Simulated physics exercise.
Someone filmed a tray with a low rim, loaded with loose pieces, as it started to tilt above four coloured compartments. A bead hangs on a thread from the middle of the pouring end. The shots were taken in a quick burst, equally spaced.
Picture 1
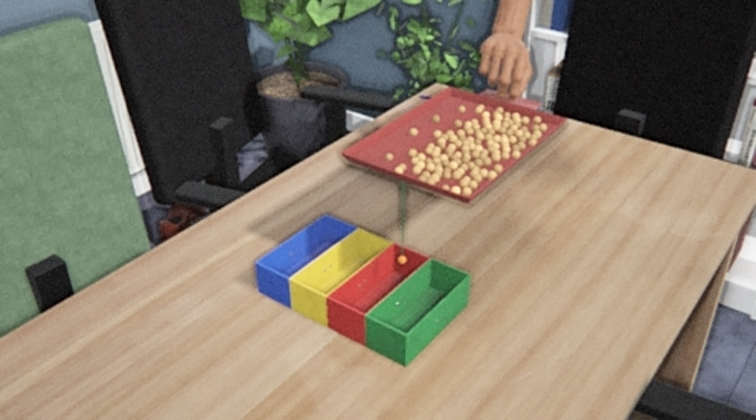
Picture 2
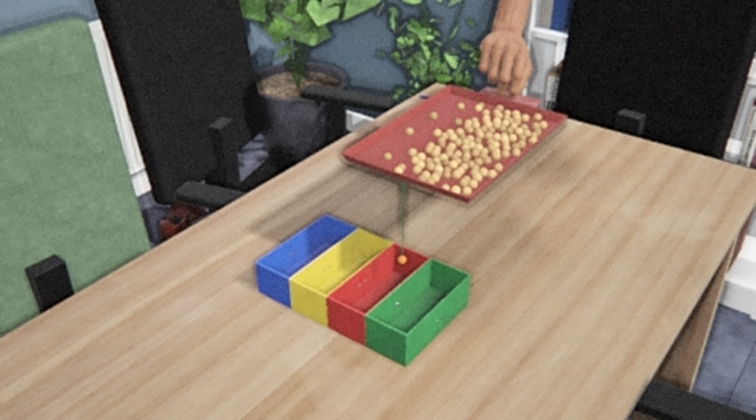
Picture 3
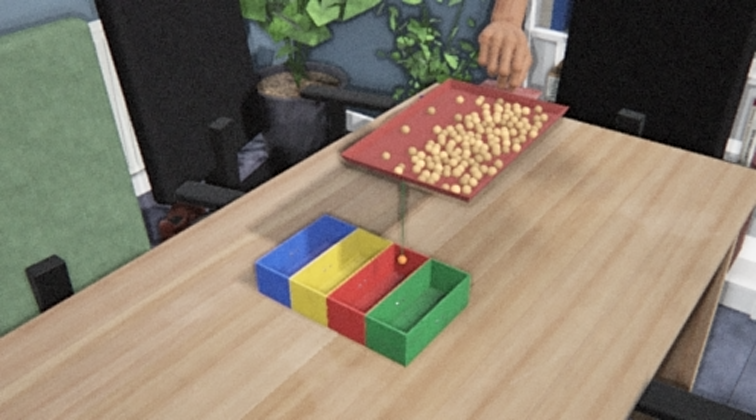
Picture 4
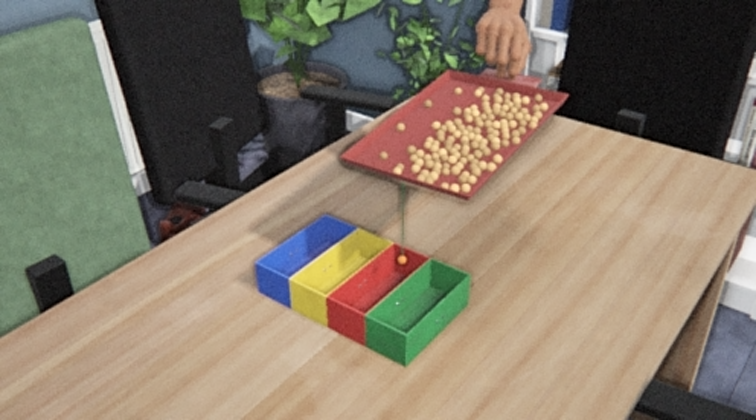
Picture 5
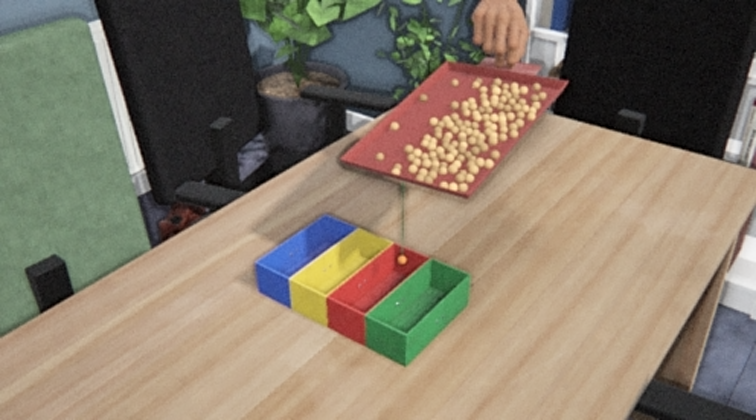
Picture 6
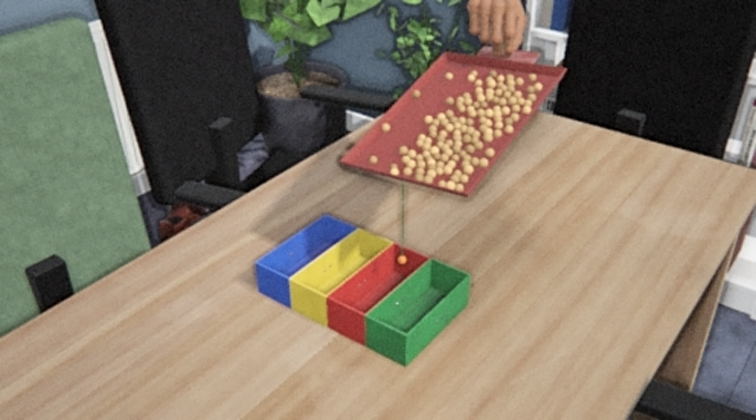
A hand at the top grips the far end of a red tray of round wooden beads above a pale wooden table, seen from above at an angle, with dark chairs and a leafy plant behind. Below sit blue, yellow, red and green compartments, left to right, with a bead hanging over the red one. The tray tilts gradually, its near left corner dipping slightly as the beads begin shifting, while the camera stays still.
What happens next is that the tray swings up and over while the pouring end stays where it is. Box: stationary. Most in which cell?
Yellow cell.
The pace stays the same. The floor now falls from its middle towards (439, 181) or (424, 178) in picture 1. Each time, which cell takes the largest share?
Try 1 - the green one. Try 2 - green.
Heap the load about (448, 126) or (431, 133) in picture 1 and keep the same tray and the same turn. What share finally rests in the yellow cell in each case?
Respectively 50 and 50 per cent.
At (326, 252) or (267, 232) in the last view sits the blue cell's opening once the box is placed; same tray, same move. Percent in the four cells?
The first comes to 90 percent and the second to 90 percent.
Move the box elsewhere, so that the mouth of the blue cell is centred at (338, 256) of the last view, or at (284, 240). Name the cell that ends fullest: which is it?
The first time it is that blue cell, and the second time it is the cell in yellow.
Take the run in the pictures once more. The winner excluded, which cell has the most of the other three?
Ranked number two: The blue cell.
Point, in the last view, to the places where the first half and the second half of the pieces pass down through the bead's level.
First around (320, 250), afterwards around (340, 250).
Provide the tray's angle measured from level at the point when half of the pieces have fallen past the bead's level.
About 60°.
Soon, tray tipped steeply; about a quarter on the tray; about a quarter in the yellow cell; about a quarter in the blue cell; a small part in the red cell; a stray few in the green cell; about a quarter falling or outside the box.
A while on, tray tipped right over; about half in the yellow cell; about a quarter in the blue cell; a small part in the red cell; a small part in the green cell; a small part falling or outside the box.
Towards the end, tray tipped past a quarter turn; about half in the yellow cell; about a quarter in the blue cell; a small part in the red cell; a small part in the green cell; a small part falling or outside the box.
Finally, tray tipped past a quarter turn; about half in the yellow cell; about a quarter in the blue cell; a small part in the red cell; a small part in the green cell; a small part outside the box.
